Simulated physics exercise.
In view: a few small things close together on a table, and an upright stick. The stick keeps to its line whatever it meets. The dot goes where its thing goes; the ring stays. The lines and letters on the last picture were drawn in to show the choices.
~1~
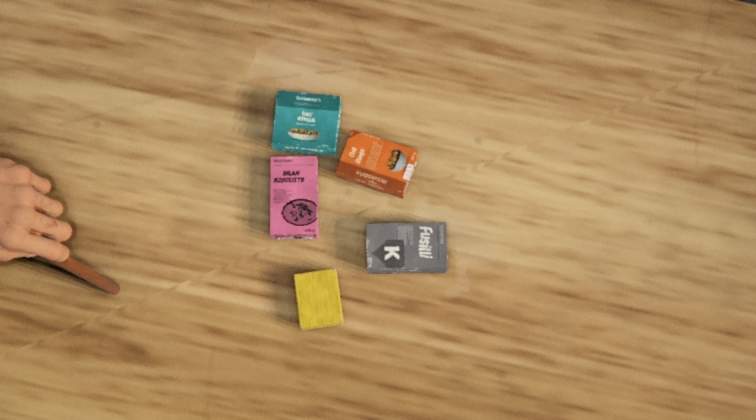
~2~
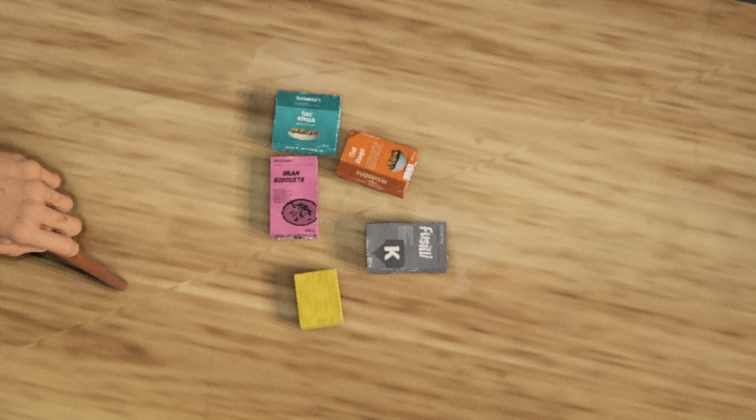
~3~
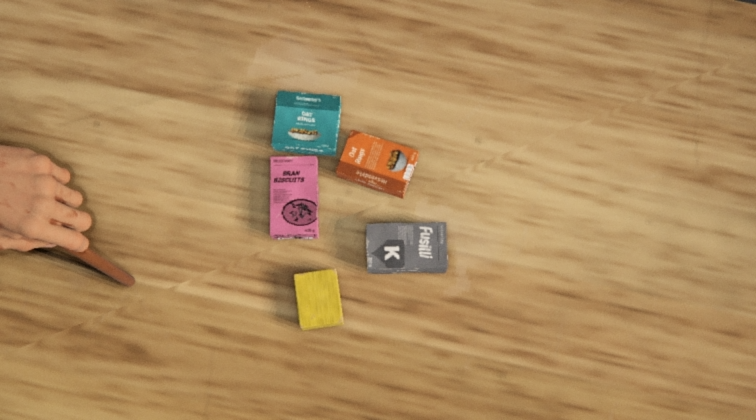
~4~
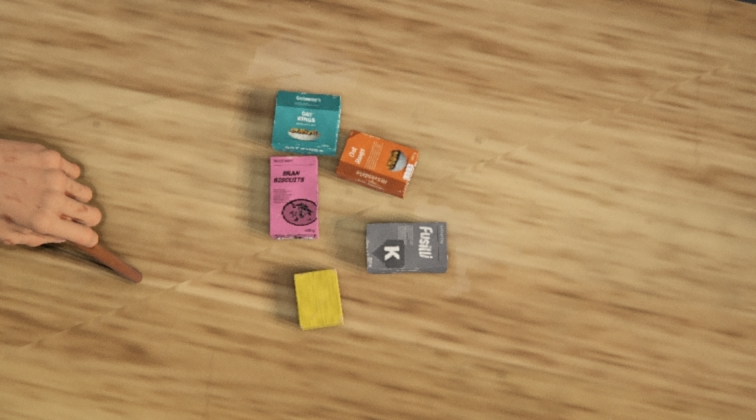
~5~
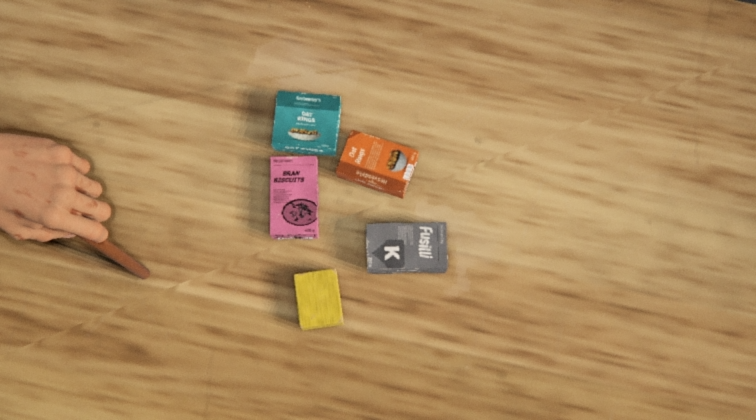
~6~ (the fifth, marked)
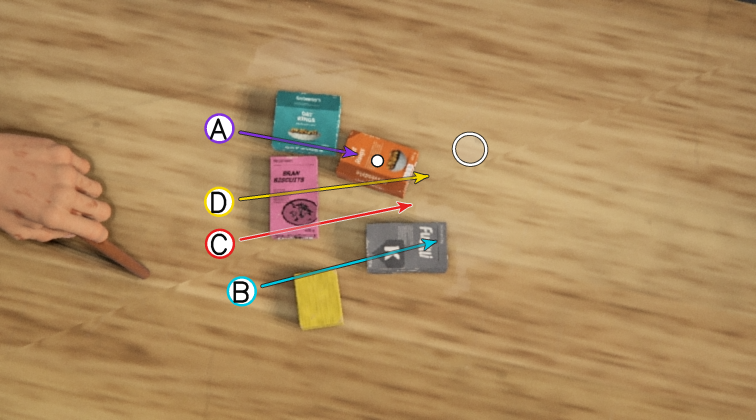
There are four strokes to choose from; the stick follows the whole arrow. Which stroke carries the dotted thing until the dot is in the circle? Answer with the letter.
Stroke D brings the dot into the ring.
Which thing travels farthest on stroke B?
It is the grey packet.
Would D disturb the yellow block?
On that stroke, no.
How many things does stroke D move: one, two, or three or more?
Three or more.
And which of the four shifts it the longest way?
D.
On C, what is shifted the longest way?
The pink packet goes farthest.
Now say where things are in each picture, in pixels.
In the first picture, turquoise packet (307, 124); yellow block (319, 299); orange packet (378, 164).
In the second picture, orange packet (378, 164); pink packet (294, 198).
In the third picture, grey packet (406, 248); turquoise packet (307, 124).
In the fourth picture, yellow block (319, 299); orange packet (378, 164).
In the fifth picture, pink packet (294, 198); grey packet (406, 248); turquoise packet (307, 124).
On the copy, A from (240, 132) to (356, 154); B from (262, 286) to (436, 242); C from (241, 240) to (411, 205); D from (240, 199) to (428, 176); the ring at (470, 149); the white dot at (378, 161).
On D. First, foot of the stick (307, 191); orange packet (402, 160); pink packet (335, 198).
Then, foot of the stick (376, 183); orange packet (455, 158); pink packet (390, 204).
Finally, foot of the stick (427, 177); orange packet (465, 155); pink packet (397, 212); the dot on the orange packet is in the ring.
By contrast, A leaves the dotted thing at (396, 167); B leaves the dotted thing at (378, 164); C leaves the dotted thing at (389, 133).
